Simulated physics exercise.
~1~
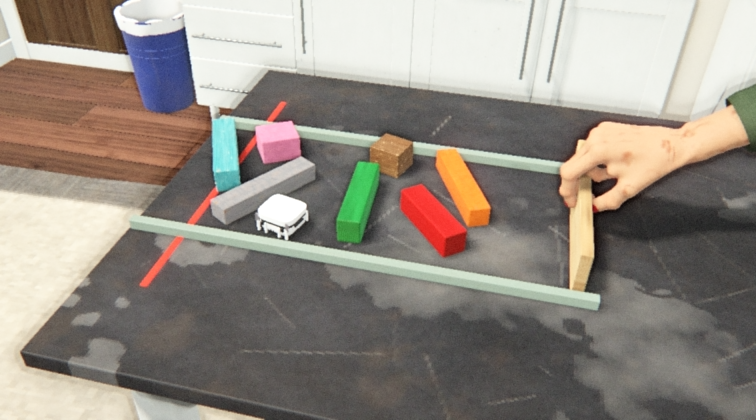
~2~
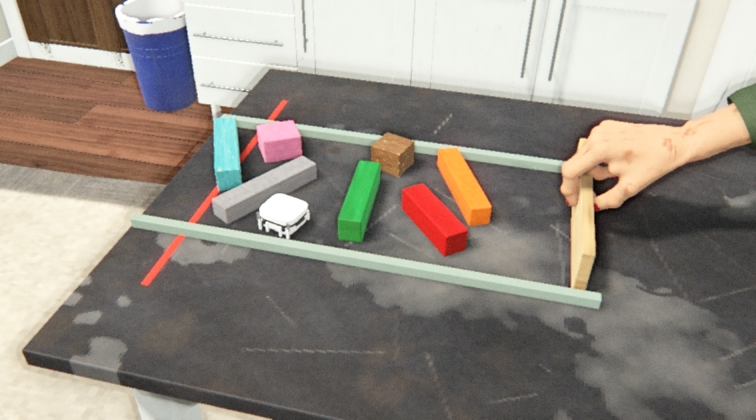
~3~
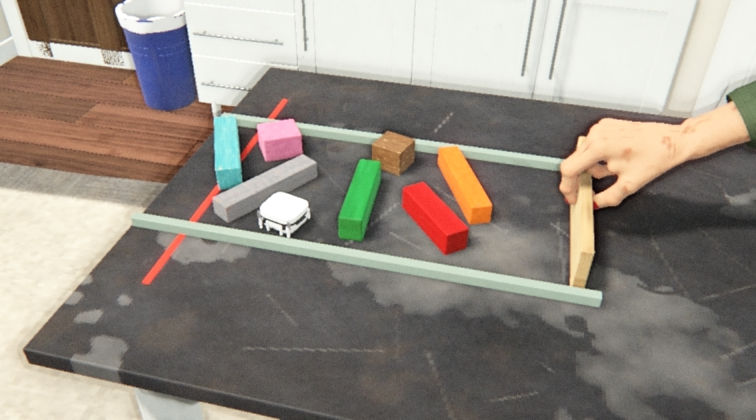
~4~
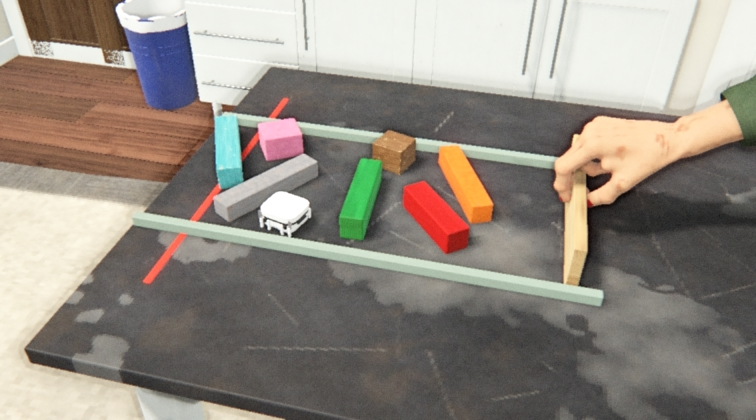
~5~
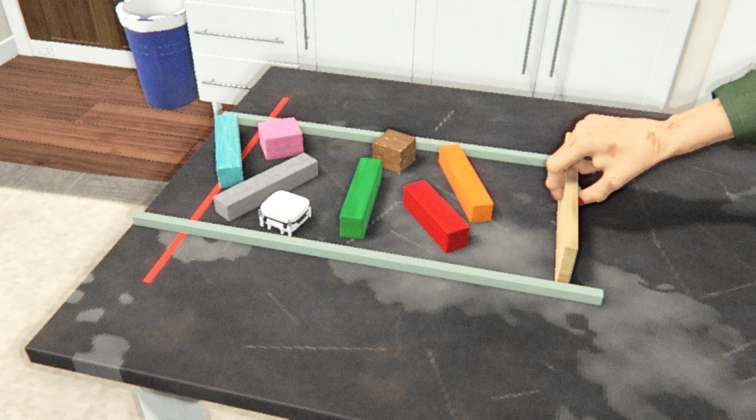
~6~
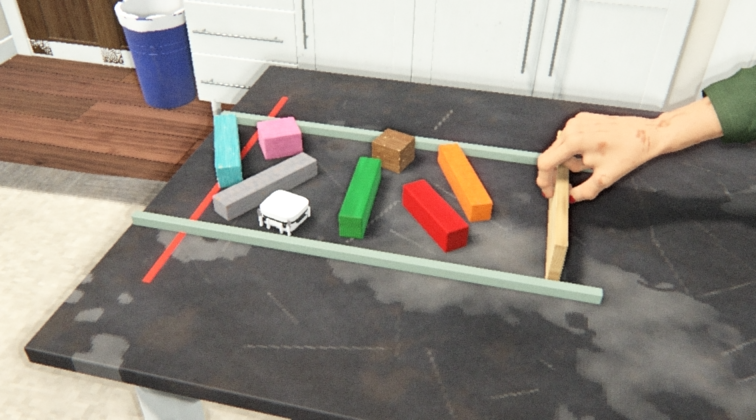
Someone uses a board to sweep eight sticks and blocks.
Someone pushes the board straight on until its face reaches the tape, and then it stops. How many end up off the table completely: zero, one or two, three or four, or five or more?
Three or four.
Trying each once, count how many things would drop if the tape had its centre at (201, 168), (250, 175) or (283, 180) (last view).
Going through them in order, you'd see 7, 2 and 0.
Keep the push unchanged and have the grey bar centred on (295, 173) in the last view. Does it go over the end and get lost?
Lab note: Started there, it ends up below.
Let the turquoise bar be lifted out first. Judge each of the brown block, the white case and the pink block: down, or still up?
As for the brown block, it is retained; the white case is not retained; the pink block is not retained.
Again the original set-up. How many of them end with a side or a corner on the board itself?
That makes 2.
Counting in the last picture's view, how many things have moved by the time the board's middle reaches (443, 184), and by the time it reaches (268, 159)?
At the first point the count is 2, at the second it's 8.
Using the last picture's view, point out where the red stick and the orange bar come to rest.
In the last picture they sit at about (187, 182) and about (232, 146).
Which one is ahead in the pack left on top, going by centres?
The one out in front is the green stick.
Soon after, none off yet; turquoise bar at rest near (228, 149); pink block at rest near (280, 138); grey bar at rest near (268, 185).
After that, none off yet; turquoise bar displaced a little near (214, 147); pink block displaced a little near (269, 134); grey bar displaced a little near (225, 179).
In the end, the number that fall off is three or four; gone, white case, grey bar, pink block and turquoise bar.
